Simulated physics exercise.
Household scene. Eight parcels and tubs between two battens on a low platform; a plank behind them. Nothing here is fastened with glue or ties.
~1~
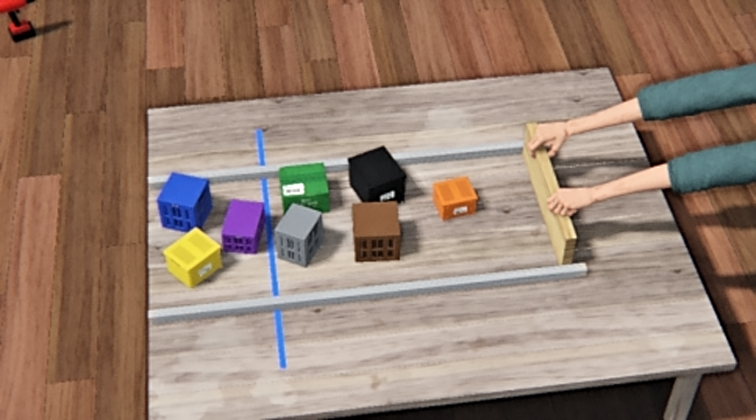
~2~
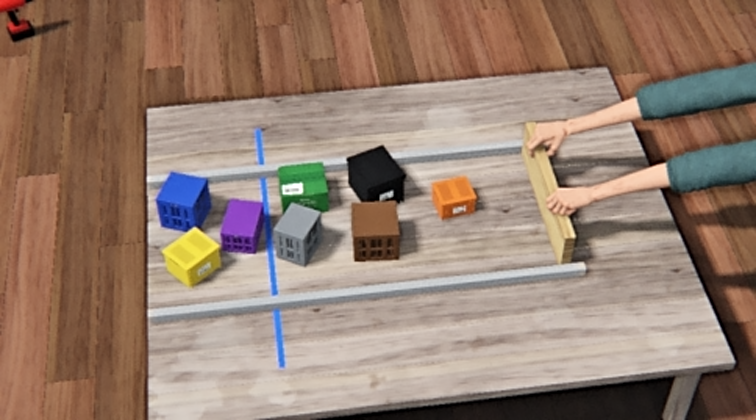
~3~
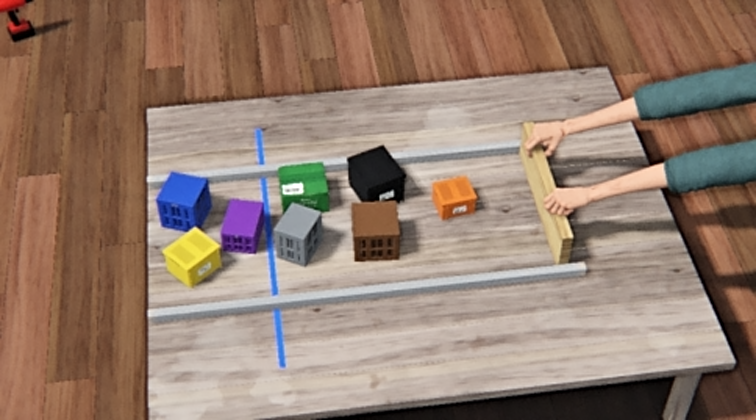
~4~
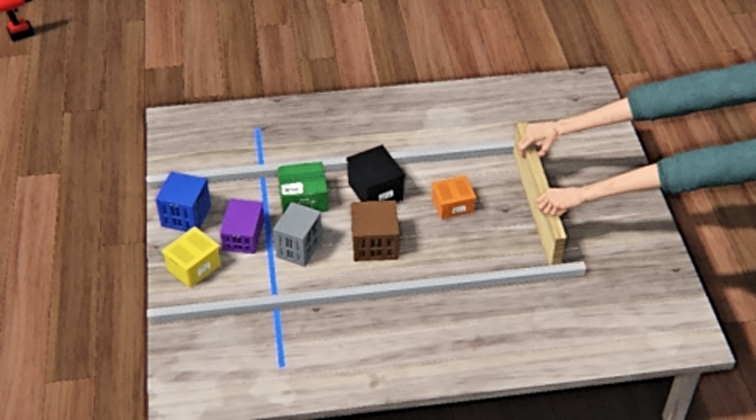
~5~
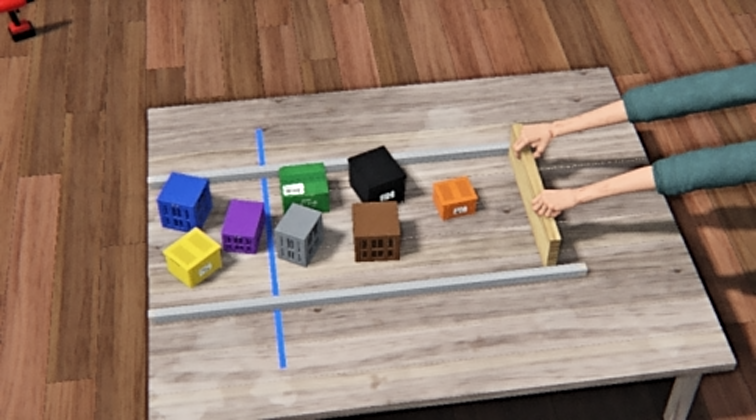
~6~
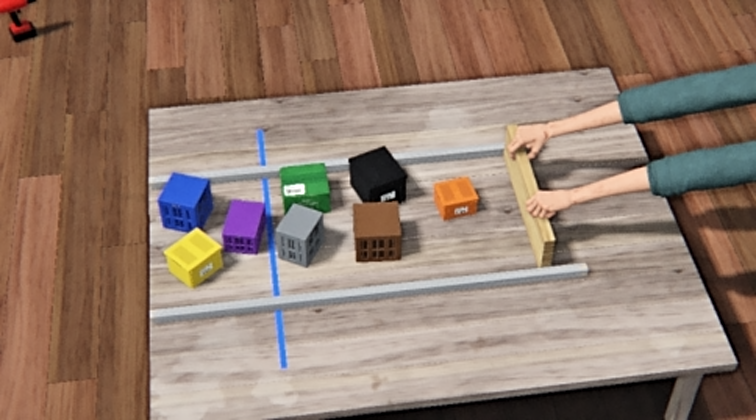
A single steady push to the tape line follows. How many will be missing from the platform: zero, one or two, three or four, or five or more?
A single one or a pair drops off.
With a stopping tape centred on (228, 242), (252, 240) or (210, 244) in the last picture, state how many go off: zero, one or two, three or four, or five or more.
Result per tape, in order - three or four / one to two / five or more.
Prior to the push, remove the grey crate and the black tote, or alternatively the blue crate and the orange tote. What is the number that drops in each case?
Count: 0 (first case); 0 (second).
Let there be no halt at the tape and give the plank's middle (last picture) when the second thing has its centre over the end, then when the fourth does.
Pixels in order: Roughly (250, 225), roughly (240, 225).
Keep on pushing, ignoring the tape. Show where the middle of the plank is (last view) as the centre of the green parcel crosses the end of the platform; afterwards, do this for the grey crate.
First near (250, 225), second near (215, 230).
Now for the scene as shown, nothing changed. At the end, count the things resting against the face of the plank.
Result: 2 in all.
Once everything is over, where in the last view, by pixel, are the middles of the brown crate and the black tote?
They end up close to (249, 246) and (215, 192).
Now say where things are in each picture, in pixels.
In the first picture, blue crate (185, 203); yellow tote (194, 259); purple crate (244, 227); plank (548, 194); tape (270, 238).
In the second picture, yellow tote (193, 258); plank (547, 193).
In the third picture, purple crate (243, 226); orange tote (454, 198).
In the fourth picture, blue crate (184, 203); brown crate (375, 231).
In the fifth picture, yellow tote (194, 259); green parcel (304, 189).
In the sixth picture, blue crate (186, 204); yellow tote (195, 259); purple crate (245, 227); plank (528, 196); tape (271, 238).
Early on, none off yet; blue crate at rest near (186, 204); yellow tote at rest near (195, 259); purple crate at rest near (245, 227).
Finally, the number that fall off is one or two; lost, blue crate.
